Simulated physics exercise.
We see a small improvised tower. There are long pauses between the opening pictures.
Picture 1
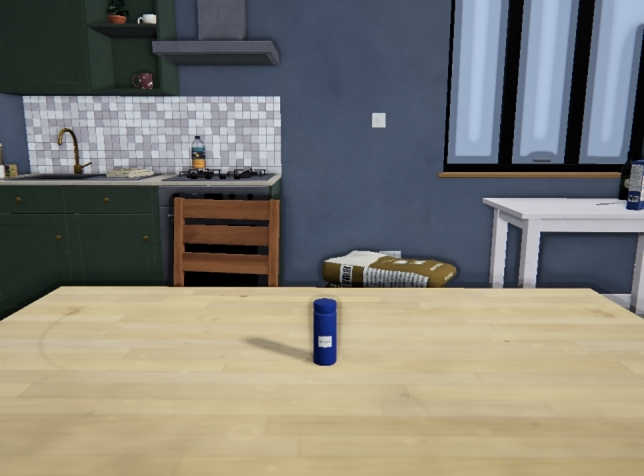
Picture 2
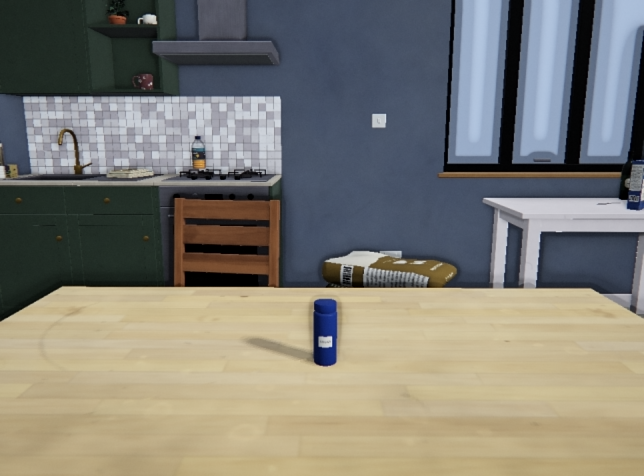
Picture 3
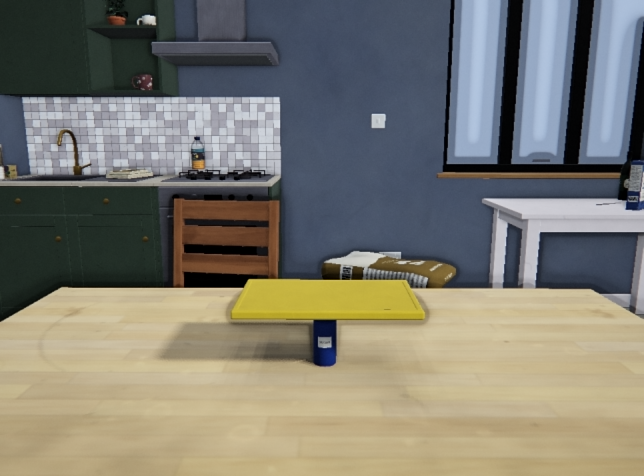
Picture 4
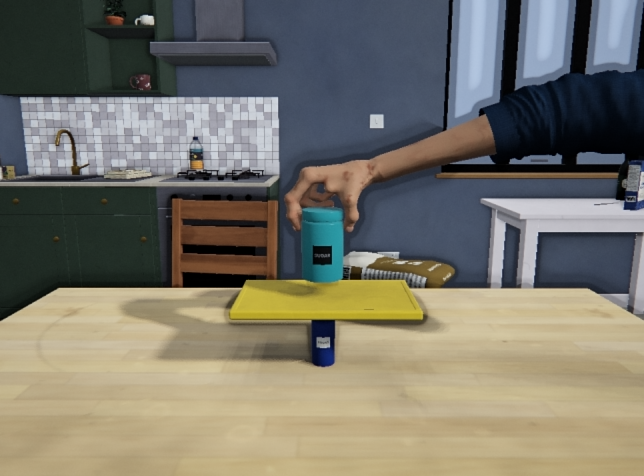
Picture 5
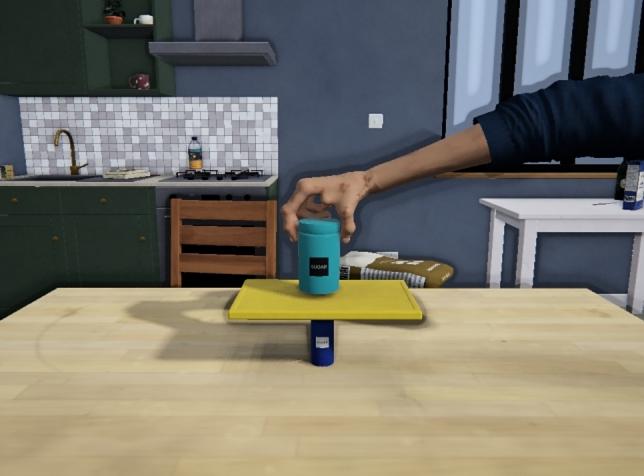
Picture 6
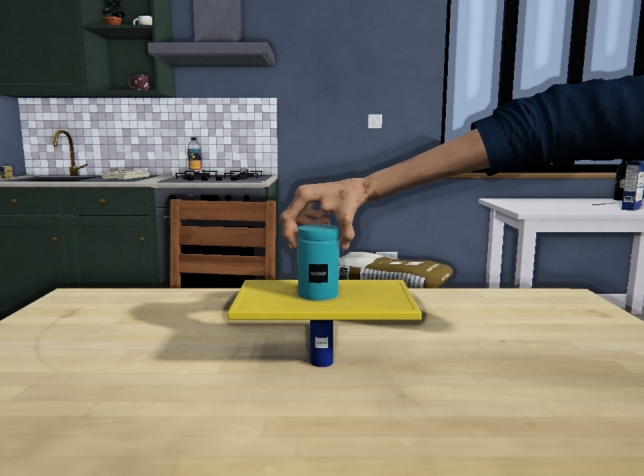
A yellow lid appears flat on top of a small dark blue cylinder standing on a pale wooden table, seen from the front and slightly above by a still camera. A hand on a dark-sleeved arm, reaching in from the right, then lowers a turquoise jar onto the lid's middle and keeps its fingers around the top. Behind are green cabinets and a wooden chair at left, a blue-grey wall, and a white table at right.
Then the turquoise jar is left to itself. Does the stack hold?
Here the stack holds.
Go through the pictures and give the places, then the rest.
The last thing is not in view yet, in the first picture.
The last thing is not in view yet, in the second picture.
The last thing is not in view yet; yellow lid (327, 298), in the third picture.
Still above its spot; turquoise jar (322, 244); yellow lid (326, 298), in the fourth picture.
Still above its spot; turquoise jar (319, 255); yellow lid (325, 298), in the fifth picture.
In place under the hand; turquoise jar (318, 262); yellow lid (324, 298), in the sixth picture.
Then, 0.70 s past the last view, nothing moves.
Then, 1.60 s past the last view, turquoise jar resting near (318, 262).
Finally, all 3 still in place. Final places as the last picture's camera would see them, turquoise jar near (318, 262). The stack stays up.
